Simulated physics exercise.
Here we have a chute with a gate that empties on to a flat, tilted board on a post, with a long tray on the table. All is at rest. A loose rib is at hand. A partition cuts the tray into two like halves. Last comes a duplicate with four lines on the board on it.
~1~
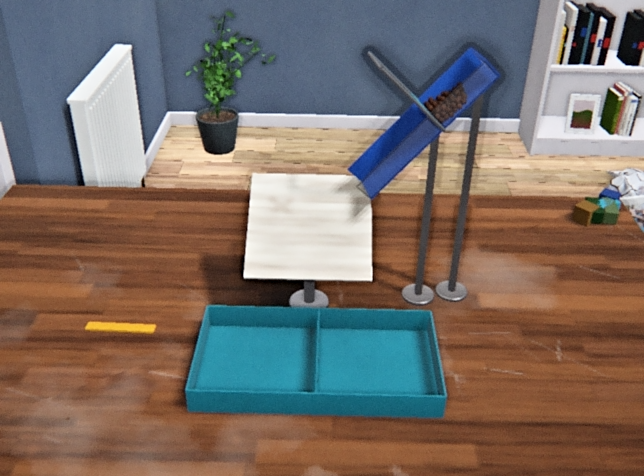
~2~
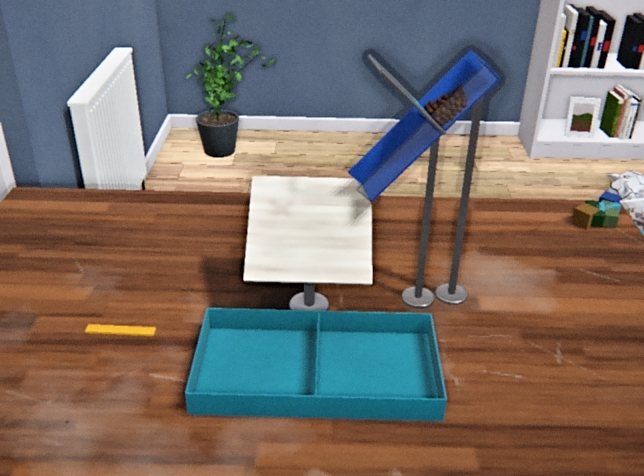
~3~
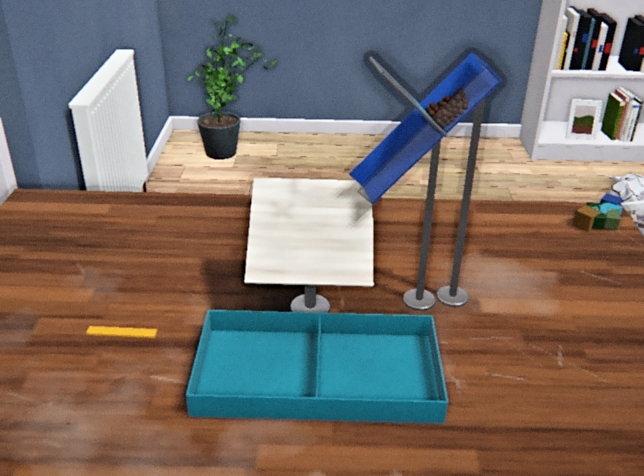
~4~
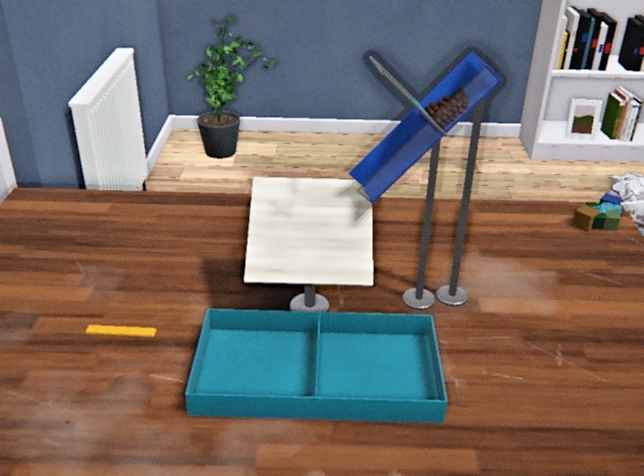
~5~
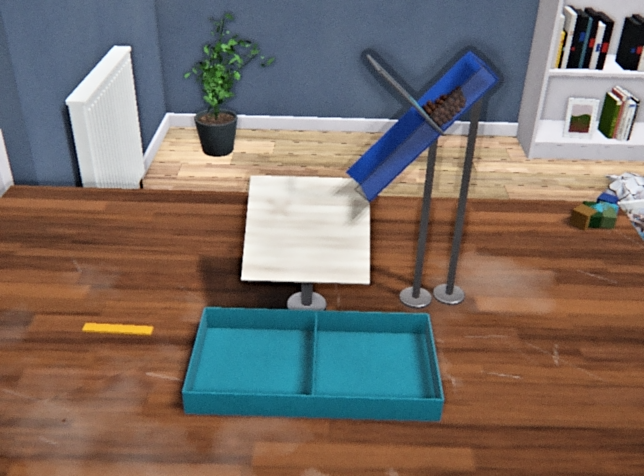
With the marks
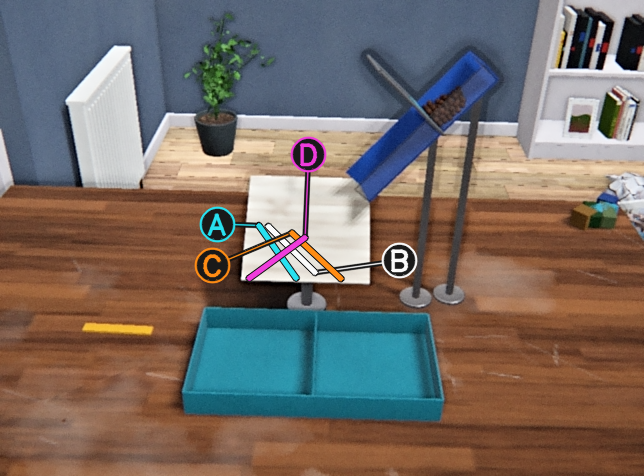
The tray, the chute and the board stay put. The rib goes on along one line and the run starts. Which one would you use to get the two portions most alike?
Line A.
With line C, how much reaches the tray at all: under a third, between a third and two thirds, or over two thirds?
It is over two thirds.
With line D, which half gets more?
More lands on the left.
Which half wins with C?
Right.
On the marked copy, line A from (258, 225) to (296, 278); line B from (268, 226) to (315, 272); line C from (291, 232) to (341, 278); line D from (305, 237) to (249, 278).
For line A, of what is caught, about half in the left half, about half in the right.
For line B, of what is caught, a small part in the left half, nearly all in the right.
For line C, of what is caught, about a quarter in the left half, most in the right.
For line D, of what is caught, most in the left half, a small part in the right.
